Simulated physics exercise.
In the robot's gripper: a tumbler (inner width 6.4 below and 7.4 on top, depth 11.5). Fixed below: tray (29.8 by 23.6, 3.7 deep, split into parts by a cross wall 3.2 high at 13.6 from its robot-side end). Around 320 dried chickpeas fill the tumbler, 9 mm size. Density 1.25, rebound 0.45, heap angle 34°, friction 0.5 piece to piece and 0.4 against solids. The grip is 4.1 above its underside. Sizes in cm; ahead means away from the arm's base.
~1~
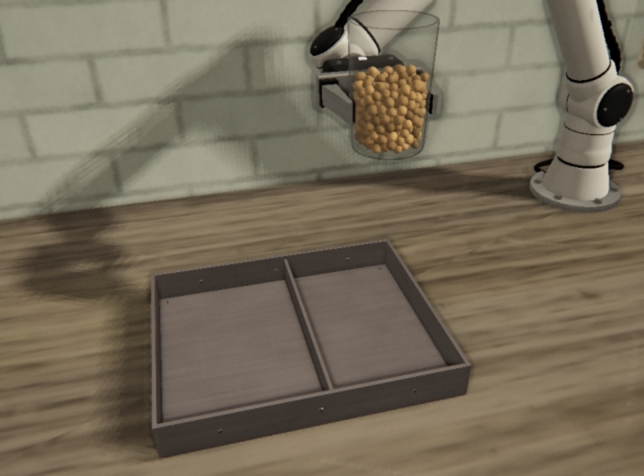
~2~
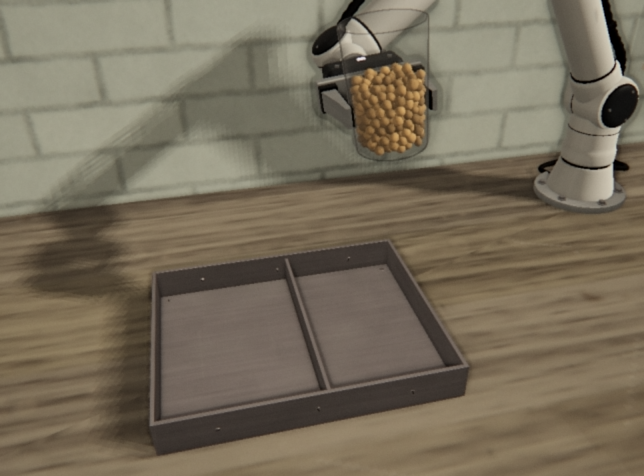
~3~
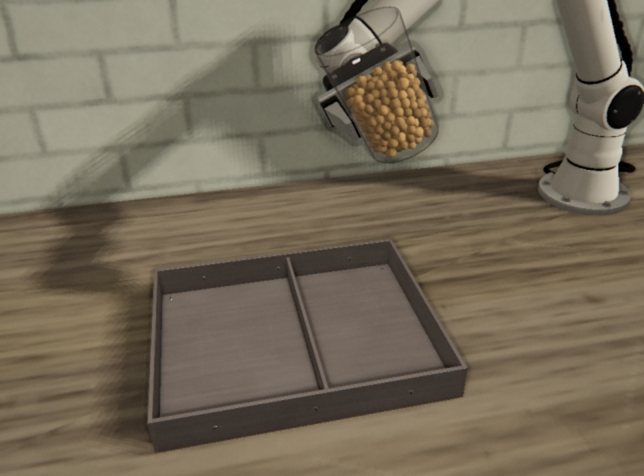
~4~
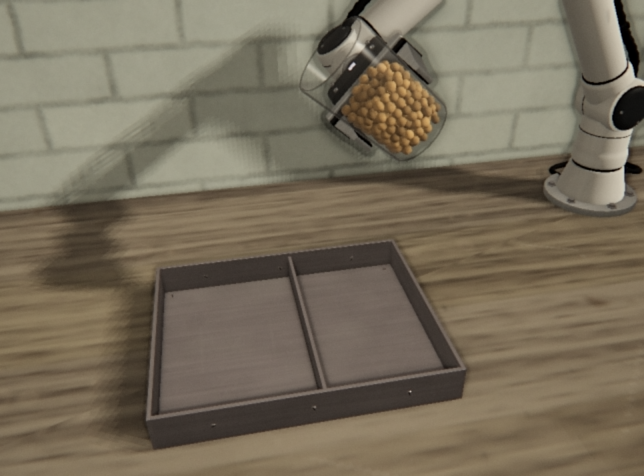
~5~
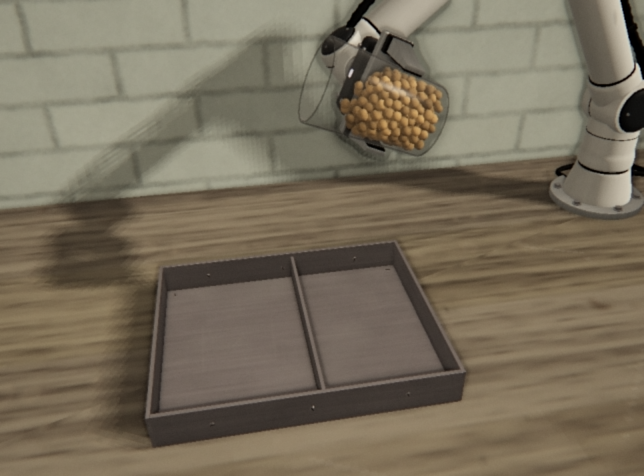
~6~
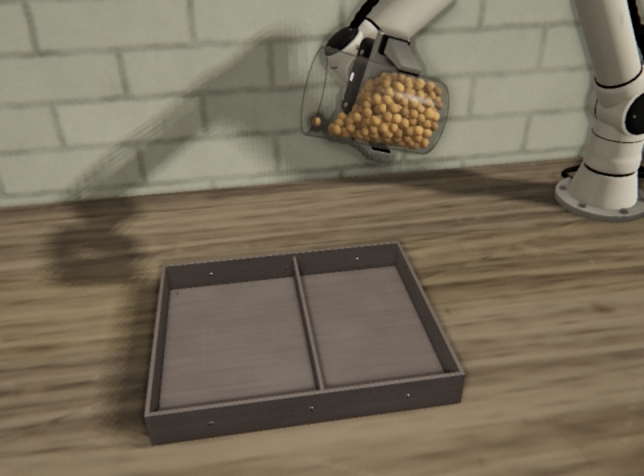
A robot arm held a clear tumbler of dried chickpeas above a divided gray tray, then steadily tilted it to the left until it lay nearly sideways and some chickpeas slid toward its mouth.
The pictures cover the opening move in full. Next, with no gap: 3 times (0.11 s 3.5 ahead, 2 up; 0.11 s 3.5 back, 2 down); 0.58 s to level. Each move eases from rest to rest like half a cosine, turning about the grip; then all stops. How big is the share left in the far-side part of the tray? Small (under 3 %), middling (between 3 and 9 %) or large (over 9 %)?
Share in the far-side part of the tray: Large (over 9 %).
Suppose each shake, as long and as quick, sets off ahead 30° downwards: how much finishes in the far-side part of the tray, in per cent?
Some 10 per cent.
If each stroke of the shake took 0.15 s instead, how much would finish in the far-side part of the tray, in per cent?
It would be near 30 per cent.
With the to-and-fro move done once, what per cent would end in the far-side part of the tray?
Then about 30 per cent.
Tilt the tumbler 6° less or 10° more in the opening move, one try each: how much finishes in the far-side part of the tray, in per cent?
Some 30 and 75 per cent.
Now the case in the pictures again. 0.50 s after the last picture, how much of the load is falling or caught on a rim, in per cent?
Some 18 per cent.
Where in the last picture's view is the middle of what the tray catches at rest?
Near (228, 344).
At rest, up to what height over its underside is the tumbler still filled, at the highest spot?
About 6.5 cm.
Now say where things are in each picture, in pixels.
Tumbler middle at (390, 88), level; upper third of the load around (391, 87), from x 355 to 425, top at y 70; 321 in the tumbler, in the first picture.
Tumbler middle at (387, 88), tilted 7° forward; upper third of the load around (391, 89), from x 355 to 420, top at y 70, in the second picture.
Tumbler middle at (382, 91), tilted 25° forward; upper third of the load around (392, 89), from x 350 to 430, top at y 65, in the third picture.
Tumbler middle at (377, 96), tilted 48° forward; upper third of the load around (393, 89), from x 345 to 435, top at y 65, in the fourth picture.
Tumbler middle at (375, 102), tilted 66° forward; upper third of the load around (394, 91), from x 345 to 440, top at y 75, in the fifth picture.
Tumbler middle at (375, 105), tilted 73° forward; upper third of the load around (399, 95), from x 315 to 440, top at y 75; 321 in the tumbler, in the sixth picture.
Then, 0.50 s later, tilted 73° forward, highest piece 29 above the table; 190 in the tumbler, 74 in the far-side part, 57 in flight or on a rim.
Then, 0.99 s later, tilted 28° forward, highest piece 31 above the table; 156 in the tumbler, 154 in the far-side part, 6 on the table or floor, 4 in the robot-side part, 1 in flight or on a rim.
Then, 1.44 s later, level, highest piece 30 above the table; 156 in the tumbler, 155 in the far-side part, 6 on the table or floor, 4 in the robot-side part.
Then, 2.49 s later, level, highest piece 30 above the table; 156 in the tumbler, 155 in the far-side part, 6 on the table or floor, 4 in the robot-side part.
At rest, 156 in the tumbler, 155 in the far-side part, 6 on the table or floor, 4 in the robot-side part. That is 48 % in the far-side part of the tray.
